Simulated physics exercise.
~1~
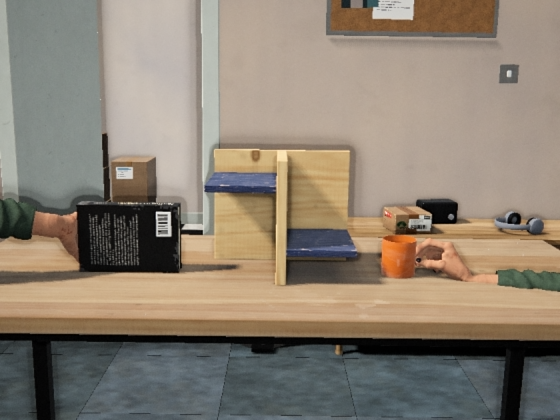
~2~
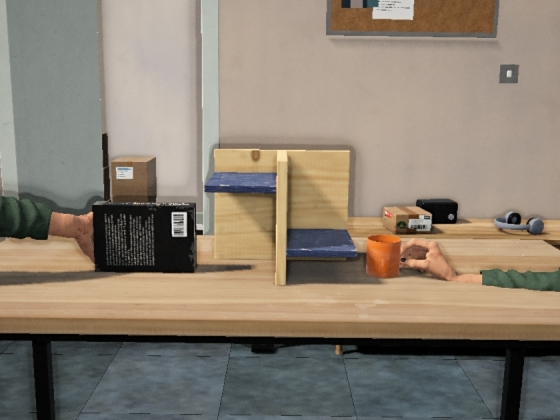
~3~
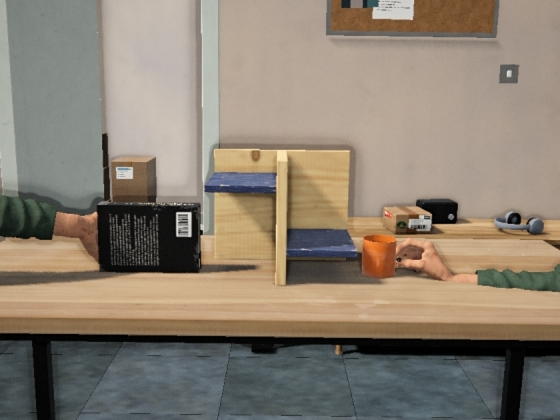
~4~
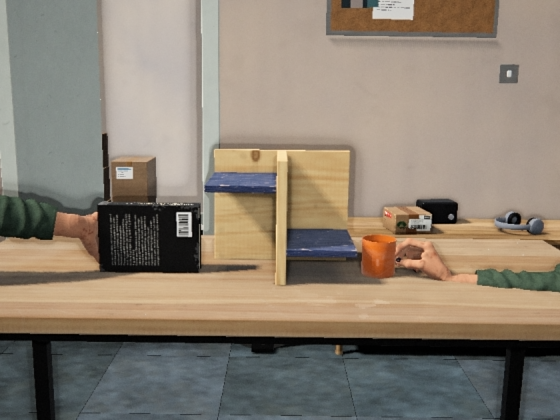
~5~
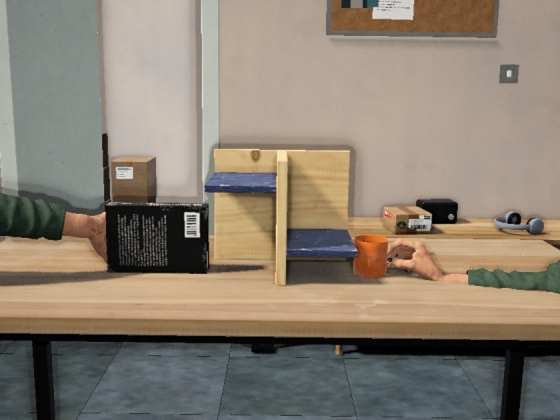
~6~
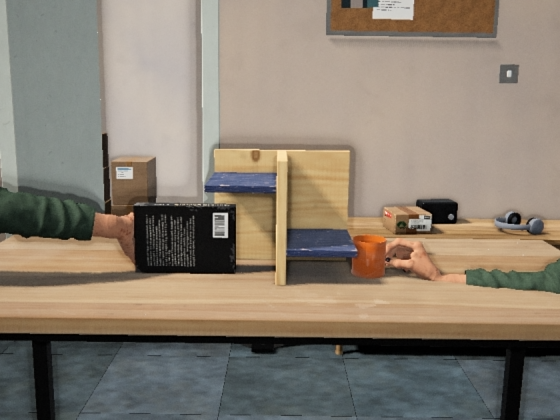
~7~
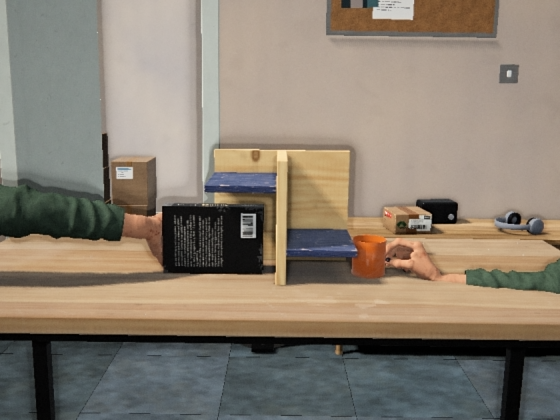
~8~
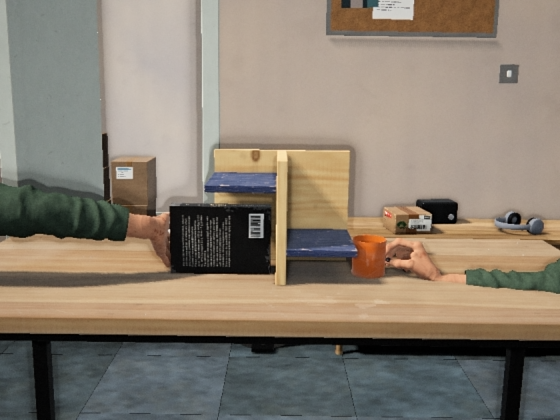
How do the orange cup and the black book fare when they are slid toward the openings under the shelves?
The orange cup catches on the edge of the low right shelf and stays outside, while the black book slides in under the higher left shelf.
